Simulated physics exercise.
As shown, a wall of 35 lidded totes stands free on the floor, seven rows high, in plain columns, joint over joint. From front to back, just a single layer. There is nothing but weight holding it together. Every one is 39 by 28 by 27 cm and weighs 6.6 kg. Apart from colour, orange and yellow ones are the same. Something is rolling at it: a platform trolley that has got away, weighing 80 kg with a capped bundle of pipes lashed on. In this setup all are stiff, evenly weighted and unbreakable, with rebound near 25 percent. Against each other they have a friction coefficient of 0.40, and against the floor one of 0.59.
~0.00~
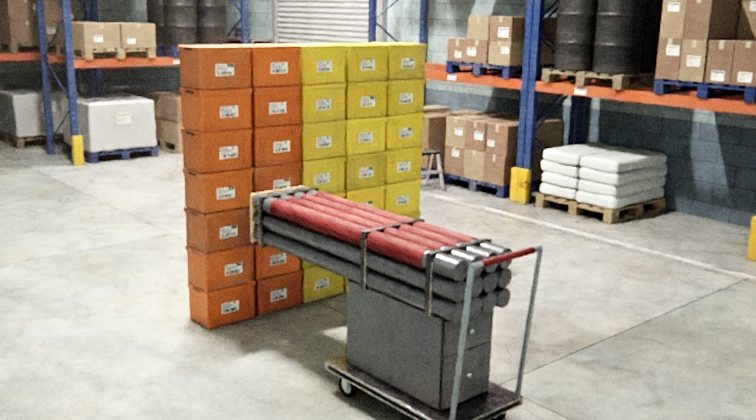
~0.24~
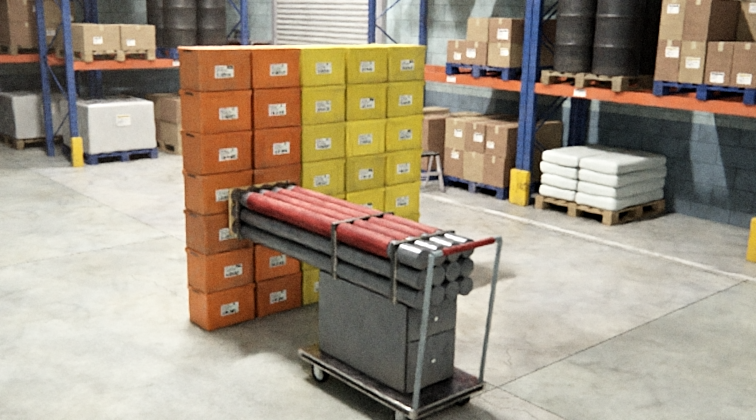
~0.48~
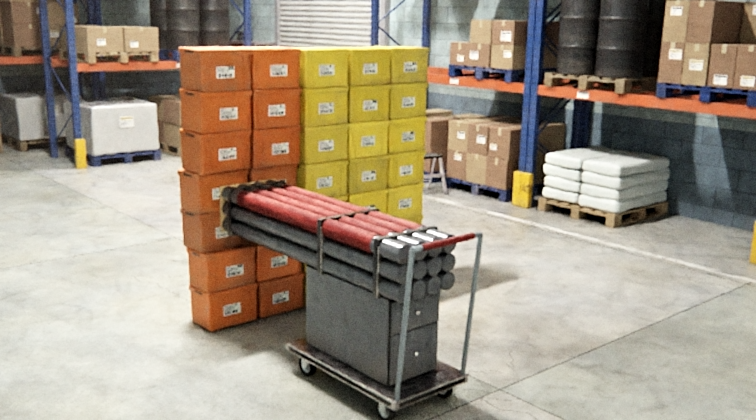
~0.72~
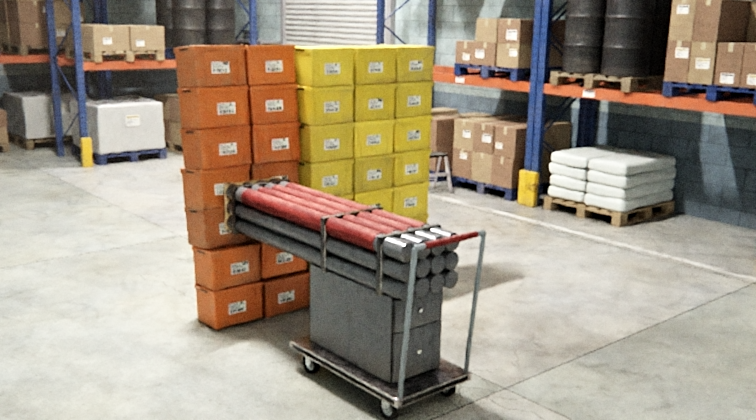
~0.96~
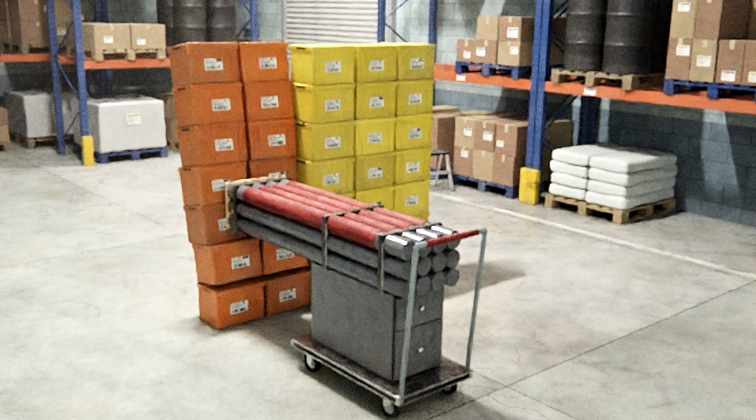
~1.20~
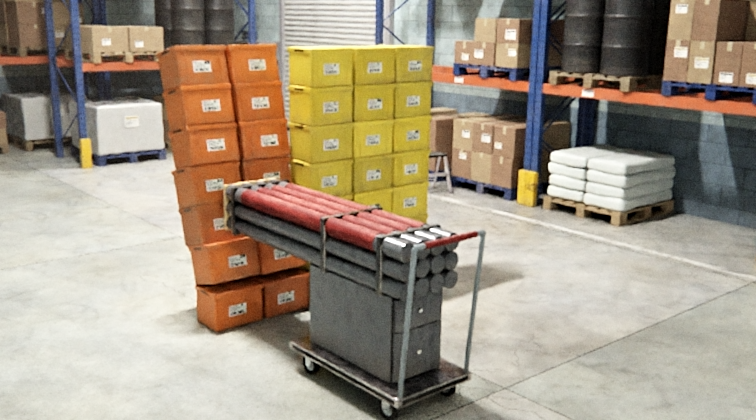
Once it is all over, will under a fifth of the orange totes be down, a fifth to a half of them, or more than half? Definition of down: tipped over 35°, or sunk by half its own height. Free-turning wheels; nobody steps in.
More than half.
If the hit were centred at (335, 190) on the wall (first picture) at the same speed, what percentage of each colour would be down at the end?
For orange it's 0 per cent, for yellow 30 per cent.
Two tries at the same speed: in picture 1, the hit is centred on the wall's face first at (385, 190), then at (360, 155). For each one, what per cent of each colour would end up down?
Down by colour - orange: 0%, then 0%; yellow: 60%, then 70%.
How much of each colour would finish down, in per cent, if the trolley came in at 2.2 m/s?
You'd end up with orange at 100 per cent down and yellow at 0 per cent.
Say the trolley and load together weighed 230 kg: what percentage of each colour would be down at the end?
That would leave orange at 100 and yellow at 0 per cent.
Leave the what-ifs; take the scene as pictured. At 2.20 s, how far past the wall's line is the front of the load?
Roughly 10 cm past it.
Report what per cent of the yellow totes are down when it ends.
For yellow, it's 0 per cent down at the end.
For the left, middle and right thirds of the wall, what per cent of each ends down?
In per cent: Left 90, middle 0, right 0.
Around 1.44 s, load 10 cm past the wall's line, stopped; none of the 14 orange totes down (0 of 35 in all colours); top orange tote tipped 24°.
Around 1.70 s, load 10 cm past the wall's line, stopped; 12 of the 14 orange totes down (12 of 35 in all colours); top orange tote tipped 43°, 33 cm lower.
Around 1.94 s, load 10 cm past the wall's line, stopped; 12 of the 14 orange totes down (12 of 35 in all colours); top orange tote tipped 70°, 1.02 m lower.
Around 2.20 s, load 10 cm past the wall's line, stopped; 12 of the 14 orange totes down (12 of 35 in all colours); top orange tote on its side.
Finally (2.9 s), load 10 cm past the wall's line, stopped; 12 of the 14 orange totes down (12 of 35 in all colours); top orange tote on its side; top yellow tote unmoved. That is 86 per cent. Seen by the last camera, middles, top orange tote near (92, 237), top yellow tote near (364, 65).
